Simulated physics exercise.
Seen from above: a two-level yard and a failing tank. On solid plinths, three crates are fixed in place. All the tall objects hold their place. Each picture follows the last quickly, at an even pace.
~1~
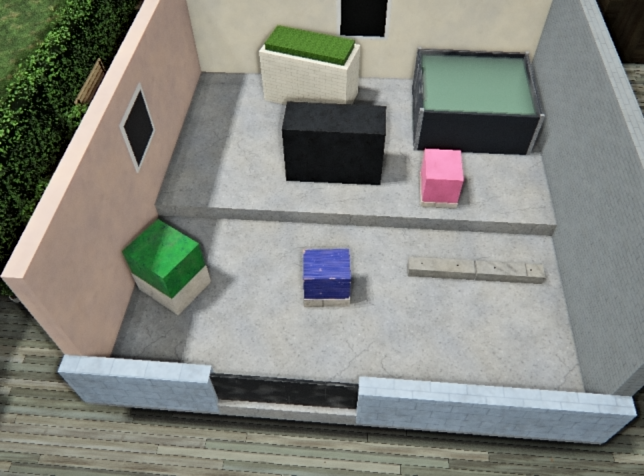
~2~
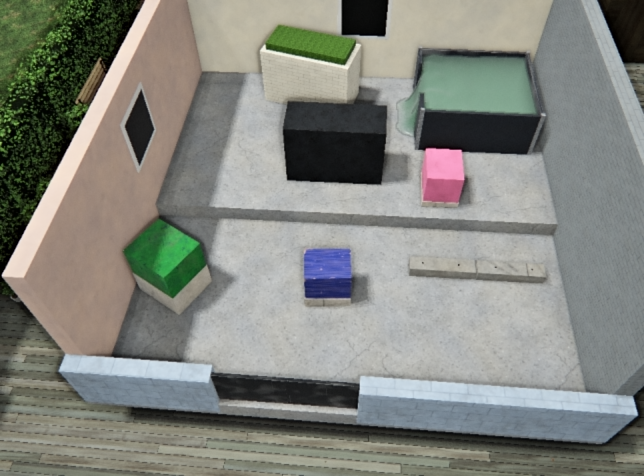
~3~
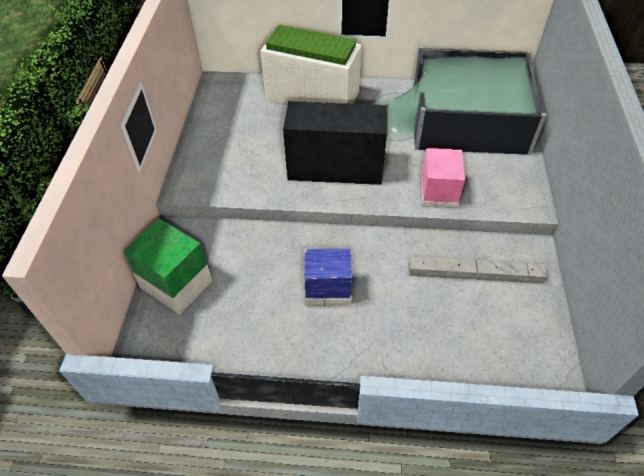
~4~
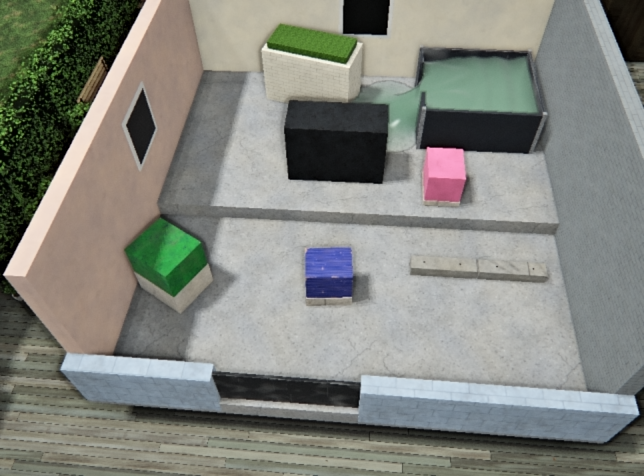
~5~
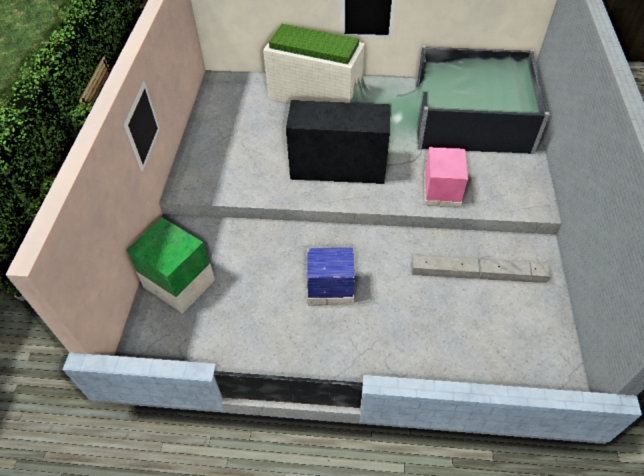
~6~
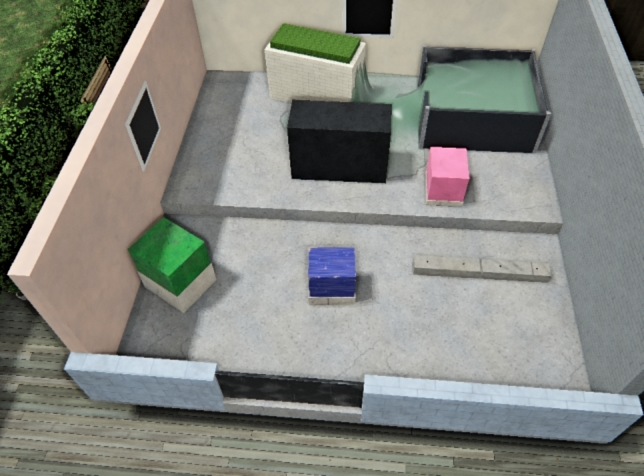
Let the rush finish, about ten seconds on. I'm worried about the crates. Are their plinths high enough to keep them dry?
Well, the green crate will stay dry, the pink crate will stay dry, the blue crate will stay dry.
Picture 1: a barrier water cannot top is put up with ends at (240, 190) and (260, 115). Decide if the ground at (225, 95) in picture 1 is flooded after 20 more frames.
I'd call it watered.
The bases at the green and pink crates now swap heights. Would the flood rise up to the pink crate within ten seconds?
The pink crate stays out of it.
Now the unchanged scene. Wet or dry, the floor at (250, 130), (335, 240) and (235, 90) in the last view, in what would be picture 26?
Result by point, in sequence: Waterlogged, then unwetted, then waterlogged.
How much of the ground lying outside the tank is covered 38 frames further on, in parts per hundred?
I'd put it at roughly 65 per cent.
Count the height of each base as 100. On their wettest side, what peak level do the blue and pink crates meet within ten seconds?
About 50 percent and about 60 percent.
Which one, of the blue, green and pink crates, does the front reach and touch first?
It's the pink one.
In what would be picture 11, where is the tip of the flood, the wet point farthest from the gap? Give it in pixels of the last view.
Farthest reach: (179, 151).
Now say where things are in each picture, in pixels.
In the first picture, still water in the open tank at (476, 84).
In the second picture, water pours out at (419, 105) and has run to (407, 133).
In the third picture, the front is at a hidden place, out from the gap at (419, 106).
In the fourth picture, water pours out at (420, 106) and has run to a hidden place.
In the fifth picture, the front is at a hidden place, out from the gap at (422, 105).
In the sixth picture, water pours out at (423, 104) and has run to (285, 122).
A moment on, water covers 20 % of the floor; the green crate not reached, the pink crate water round its plinth, the blue crate not reached.
Next, water covers 30 % of the floor; the green crate not reached, the pink crate water round its plinth, the blue crate not reached.
Then, water covers 40 % of the floor; the green crate water round its plinth, the pink crate water round its plinth, the blue crate water round its plinth.
Later, water covers 65 % of the floor; the green crate water round its plinth, the pink crate water round its plinth, the blue crate water round its plinth.
In the end, water covers 90 % of the floor; the green crate stayed above the water, the pink crate stayed above the water, the blue crate stayed above the water.
